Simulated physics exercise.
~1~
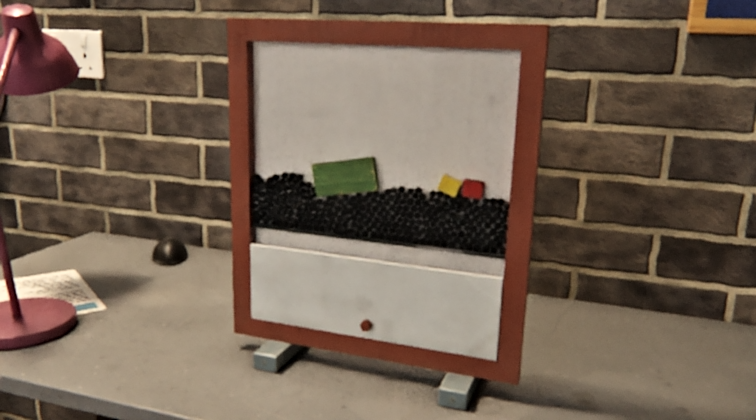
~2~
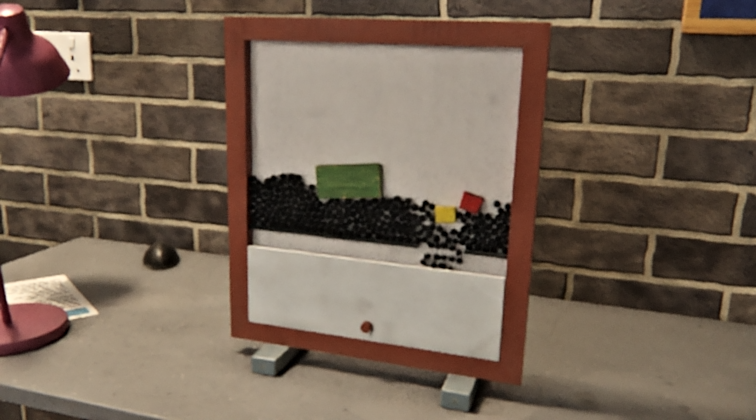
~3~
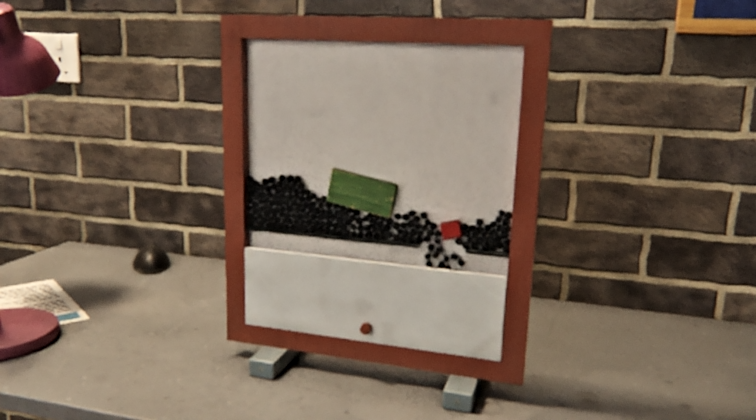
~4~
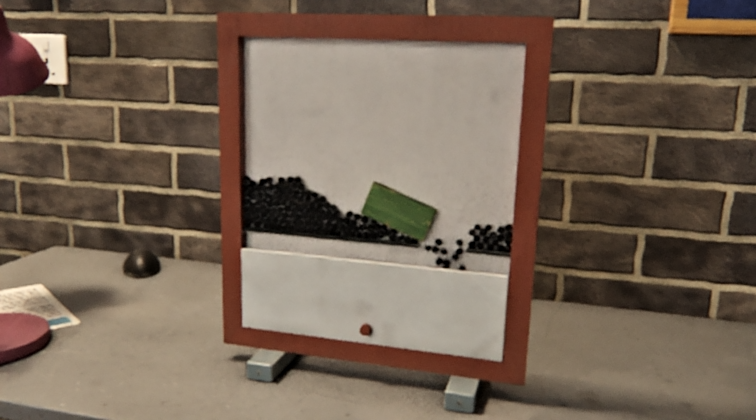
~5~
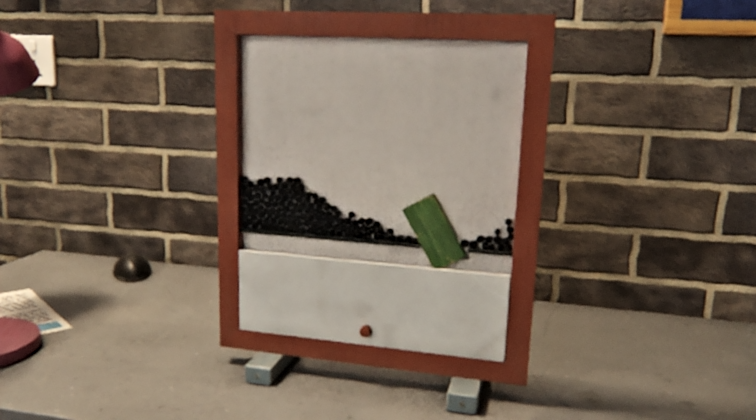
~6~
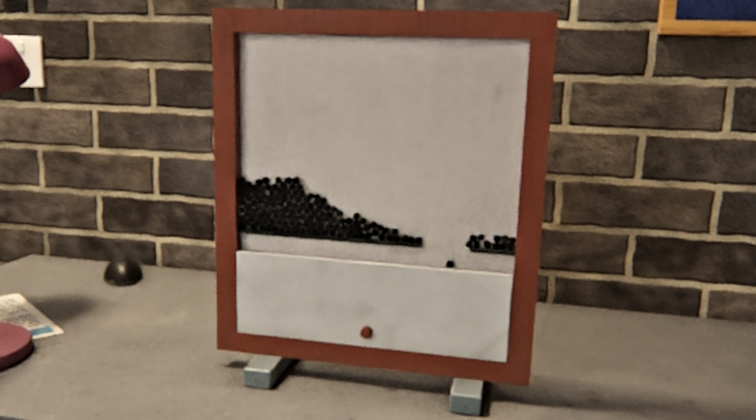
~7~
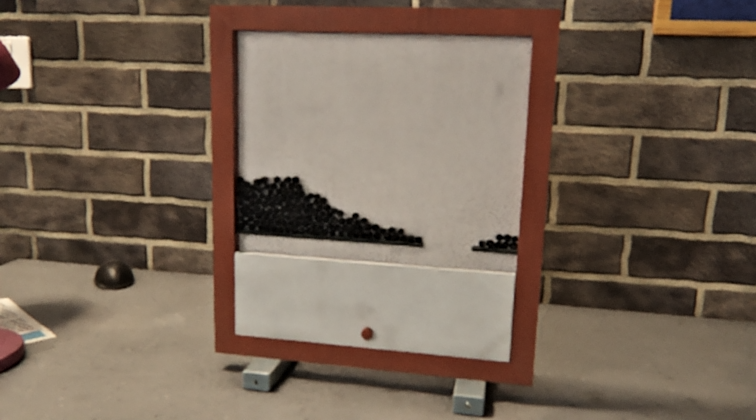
Black beads drain through a gap, and the yellow, red, then green blocks drop out.
